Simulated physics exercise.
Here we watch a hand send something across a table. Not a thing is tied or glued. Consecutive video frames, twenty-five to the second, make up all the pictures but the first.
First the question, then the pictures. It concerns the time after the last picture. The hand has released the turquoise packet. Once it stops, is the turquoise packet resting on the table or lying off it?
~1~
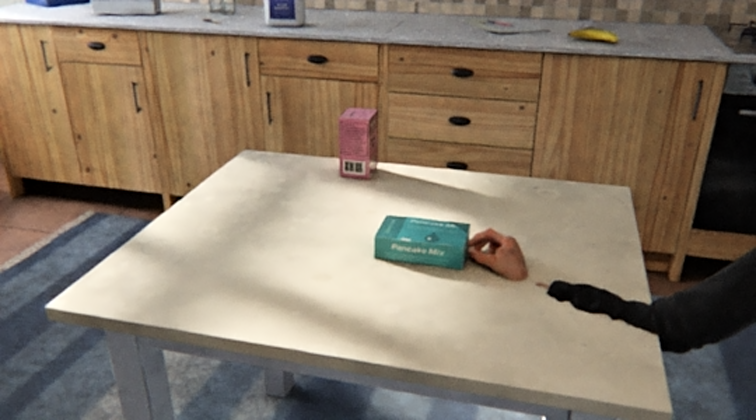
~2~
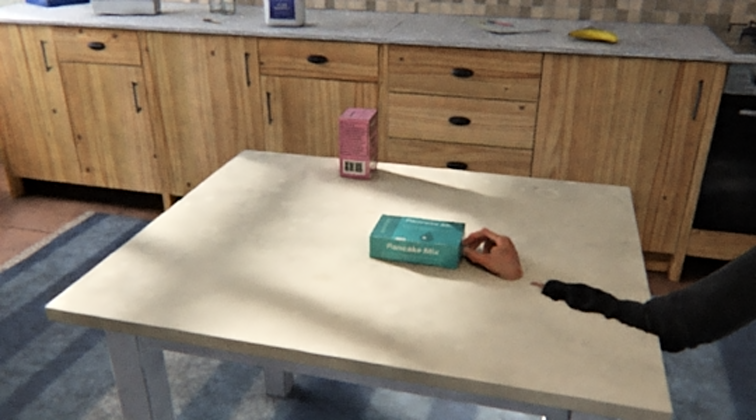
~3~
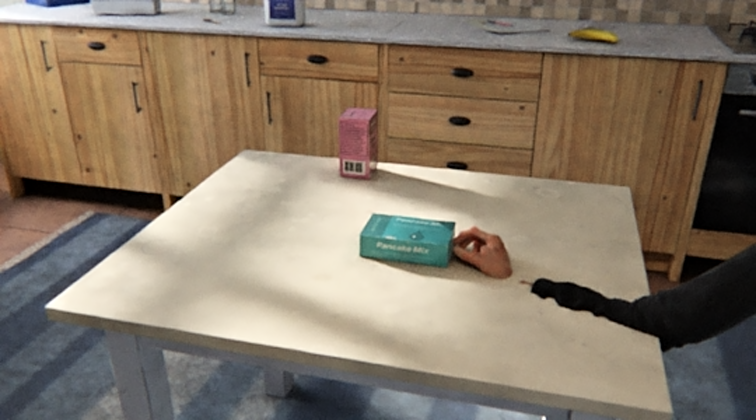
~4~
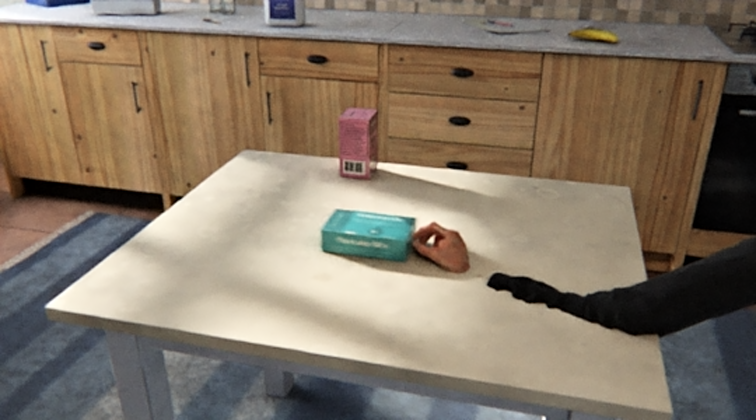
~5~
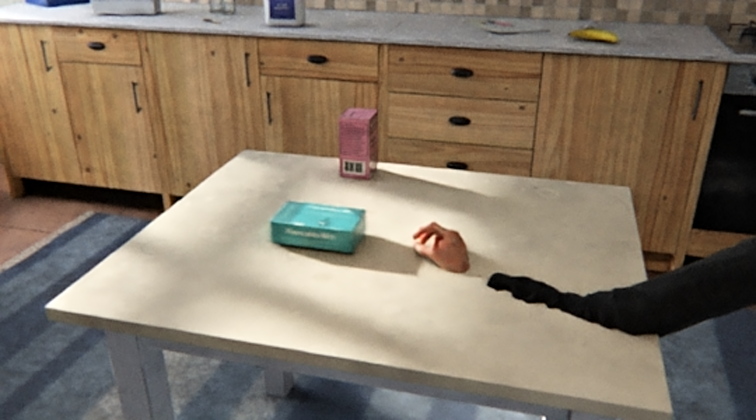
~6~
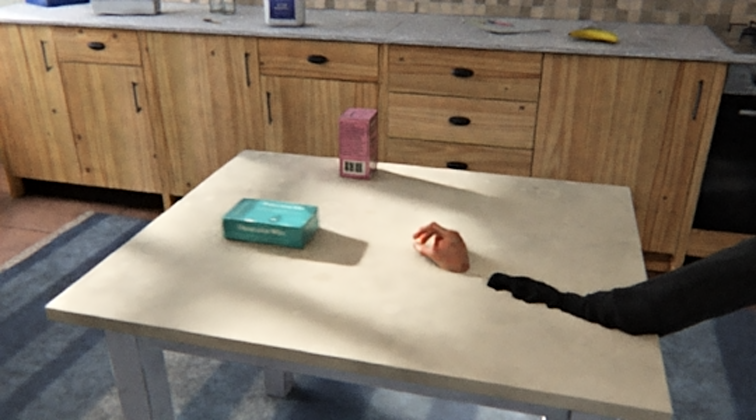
It is lying off the table.
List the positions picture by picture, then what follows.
The first picture shows under the hand; turquoise packet (423, 241).
The second picture shows under the hand; turquoise packet (418, 240).
The third picture shows under the hand; turquoise packet (408, 239).
The fourth picture shows turquoise packet (369, 234).
The fifth picture shows turquoise packet (319, 226) shifted about its own width.
The sixth picture shows turquoise packet (272, 222) shifted about its own width.
Then, 0.10 s on from there, turquoise packet shifted well along near (171, 209).
Then, 0.30 s on from there, turquoise packet now off the table.
Then, 0.40 s on from there, things are still on the move.
Then, 0.50 s on from there, as before.
In the end, off the table, turquoise packet.
